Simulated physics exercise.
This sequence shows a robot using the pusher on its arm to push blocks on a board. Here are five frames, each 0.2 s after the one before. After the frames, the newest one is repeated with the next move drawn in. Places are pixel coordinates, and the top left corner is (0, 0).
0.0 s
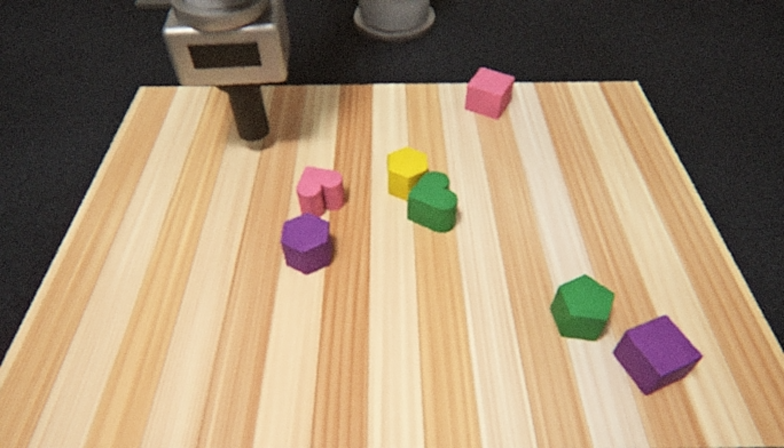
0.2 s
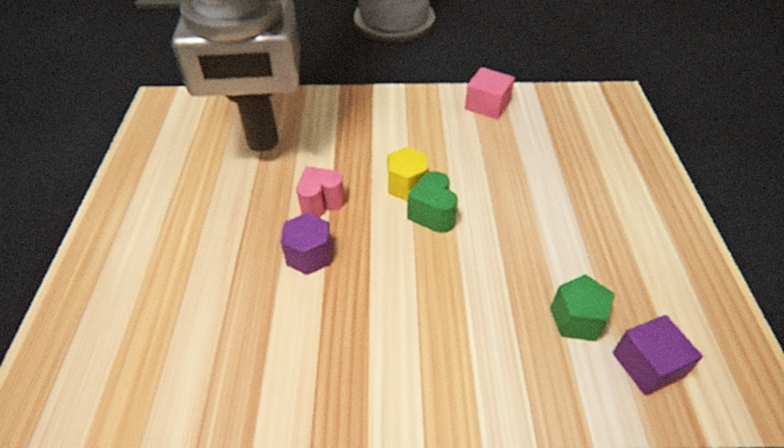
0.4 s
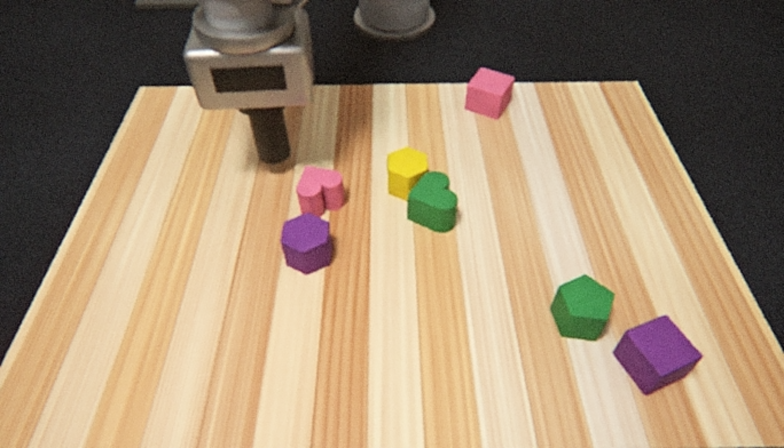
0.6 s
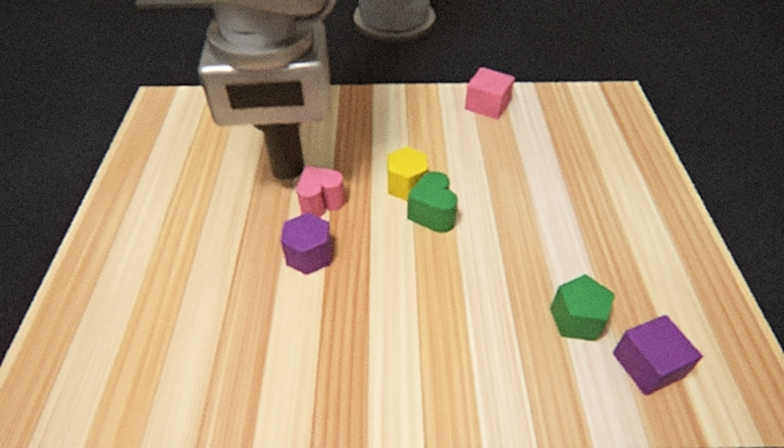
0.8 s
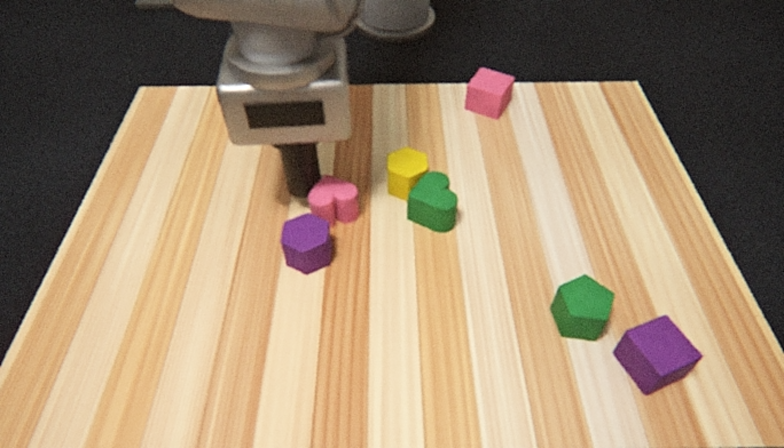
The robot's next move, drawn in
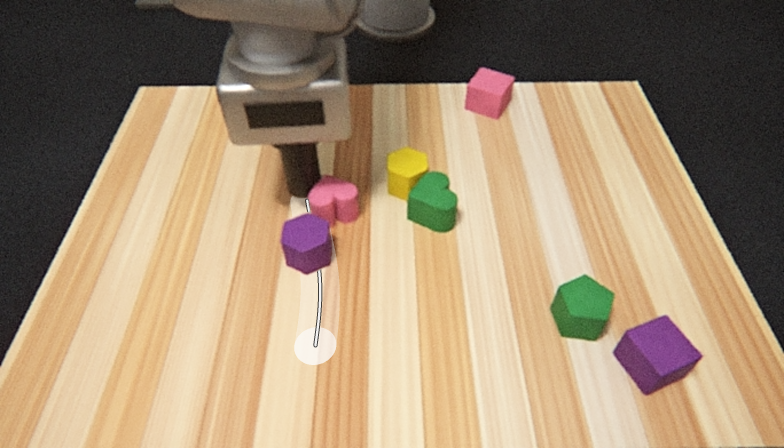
Robot arm lowering its dark pusher diagonally right across a striped wooden board, nudging a pink heart block slightly to the right.
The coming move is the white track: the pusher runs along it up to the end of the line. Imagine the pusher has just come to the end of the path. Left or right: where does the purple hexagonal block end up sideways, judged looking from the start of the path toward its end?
The shift is rightward.
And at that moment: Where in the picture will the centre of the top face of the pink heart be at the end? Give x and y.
Expect it around (347, 204).
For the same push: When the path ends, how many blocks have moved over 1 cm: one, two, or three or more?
It should be two, as far as I can tell.
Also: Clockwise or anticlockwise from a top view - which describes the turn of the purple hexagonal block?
My answer: Clockwise.
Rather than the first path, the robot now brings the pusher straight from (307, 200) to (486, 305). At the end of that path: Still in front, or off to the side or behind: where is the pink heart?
The pusher will still be pushing it.
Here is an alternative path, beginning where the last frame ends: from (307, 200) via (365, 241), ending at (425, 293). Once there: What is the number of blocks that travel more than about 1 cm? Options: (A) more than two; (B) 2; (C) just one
My answer is option C.
Path on the board, from (307, 200) by way of (318, 264) to (315, 346).
What follows on the original path. One third of the way, pusher (313, 229); purple hexagonal block (304, 254); pink heart (347, 204), turned 35° anticlockwise.
Two thirds of the way, pusher (318, 277); purple hexagonal block (289, 300), turned 55° clockwise; pink heart (347, 204), turned 35° anticlockwise.
At the end, pusher (313, 333); purple hexagonal block (262, 342), turned 110° clockwise; pink heart (347, 204), turned 35° anticlockwise.
